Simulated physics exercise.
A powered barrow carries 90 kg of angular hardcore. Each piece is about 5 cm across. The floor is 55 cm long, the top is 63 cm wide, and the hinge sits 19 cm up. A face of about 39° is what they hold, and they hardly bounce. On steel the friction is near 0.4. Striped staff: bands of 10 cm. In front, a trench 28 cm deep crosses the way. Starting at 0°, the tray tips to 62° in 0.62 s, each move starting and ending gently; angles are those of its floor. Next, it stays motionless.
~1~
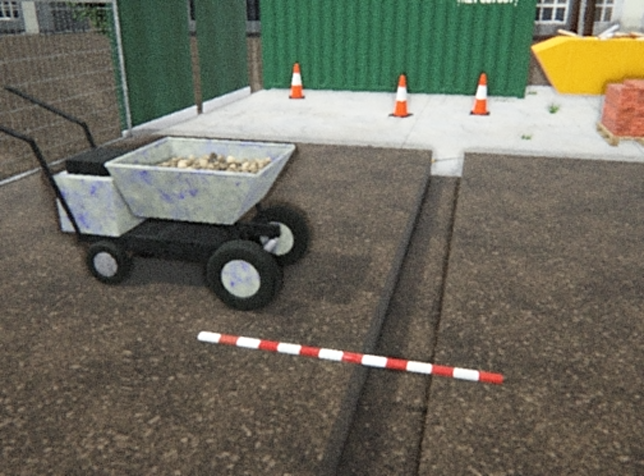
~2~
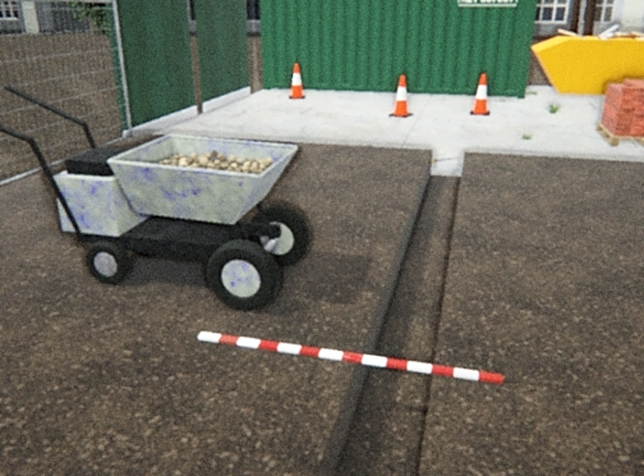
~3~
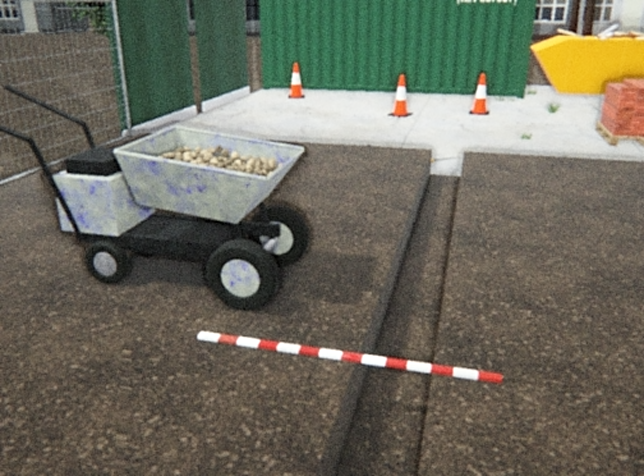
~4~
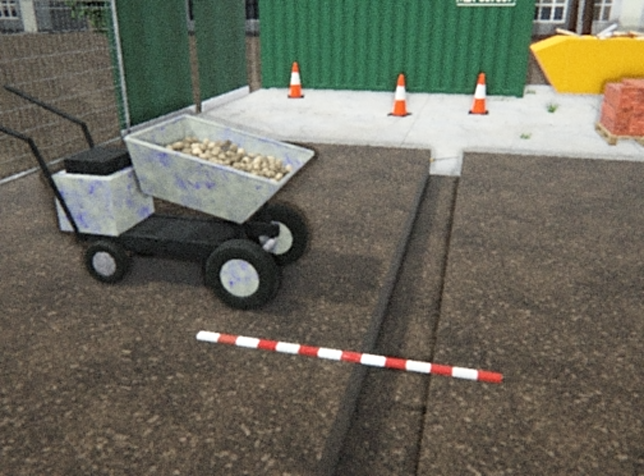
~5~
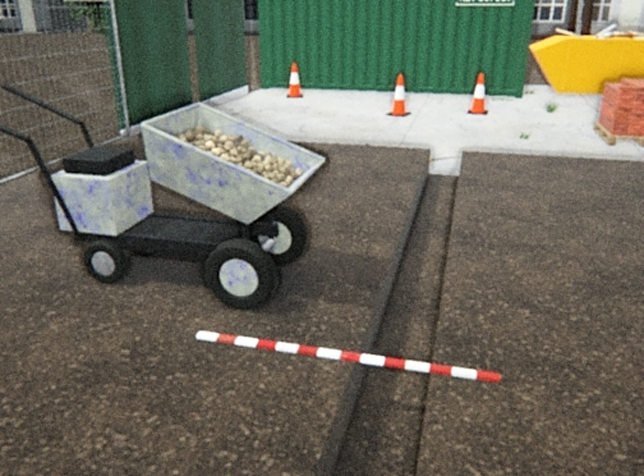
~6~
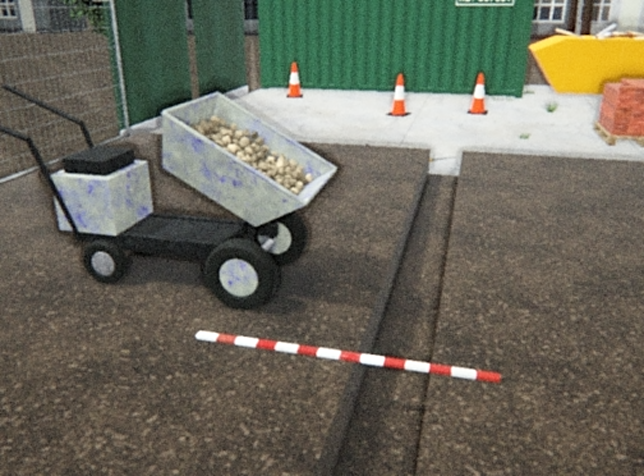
The clip shows a small wheeled barrow loaded with pale stones, standing beside a trench with a red-and-white striped staff across it. The barrow stays put while its tray tilts steadily forward to the right, its rear end rising.
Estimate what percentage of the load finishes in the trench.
Roughly 36 percent.
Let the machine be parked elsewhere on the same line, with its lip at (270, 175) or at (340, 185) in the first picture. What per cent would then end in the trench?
Roughly 35 percent for the first, and 5 percent for the second.
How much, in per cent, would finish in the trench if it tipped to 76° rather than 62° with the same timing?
Roughly 85%.
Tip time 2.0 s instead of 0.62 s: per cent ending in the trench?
Then roughly 10 percent.
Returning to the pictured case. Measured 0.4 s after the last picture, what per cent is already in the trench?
Close to 0 per cent at that time.
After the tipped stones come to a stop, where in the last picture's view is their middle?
Somewhere near pixel (416, 339).
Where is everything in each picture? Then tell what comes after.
Lip at (255, 176), floor tilted 0°, highest stones at (223, 162), in the first picture.
Lip at (258, 177), floor tilted 2°, highest stones at (196, 161), in the second picture.
Lip at (266, 179), floor tilted 6°, highest stones at (194, 154), in the third picture.
The tray is at 13°, its lip at (278, 185); the top of the load is at (188, 145), in the fourth picture.
Lip at (291, 193), floor tilted 21°, highest stones at (194, 135), in the fifth picture.
The tray is at 30°, its lip at (305, 204); the top of the load is at (209, 125), in the sixth picture.
Then, 0.2 s after the last picture the floor is at 52°, 100 % in the tray; the foremost stones are at (321, 211).
Then, 0.4 s after the last picture the floor is at 62°, 97 % in the tray, 3 % short of the trench, 1 % in the trench; the foremost stones are at (379, 250).
Then, 0.8 s after the last picture the floor is at 62°, 64 % in the tray, 4 % short of the trench, 31 % in the trench, 2 % past the trench; the foremost stones are at (470, 295).
Then, 2.7 s after the last picture the floor is at 62°, 59 % in the tray, 3 % short of the trench, 36 % in the trench, 2 % past the trench; the foremost stones are at (503, 298).
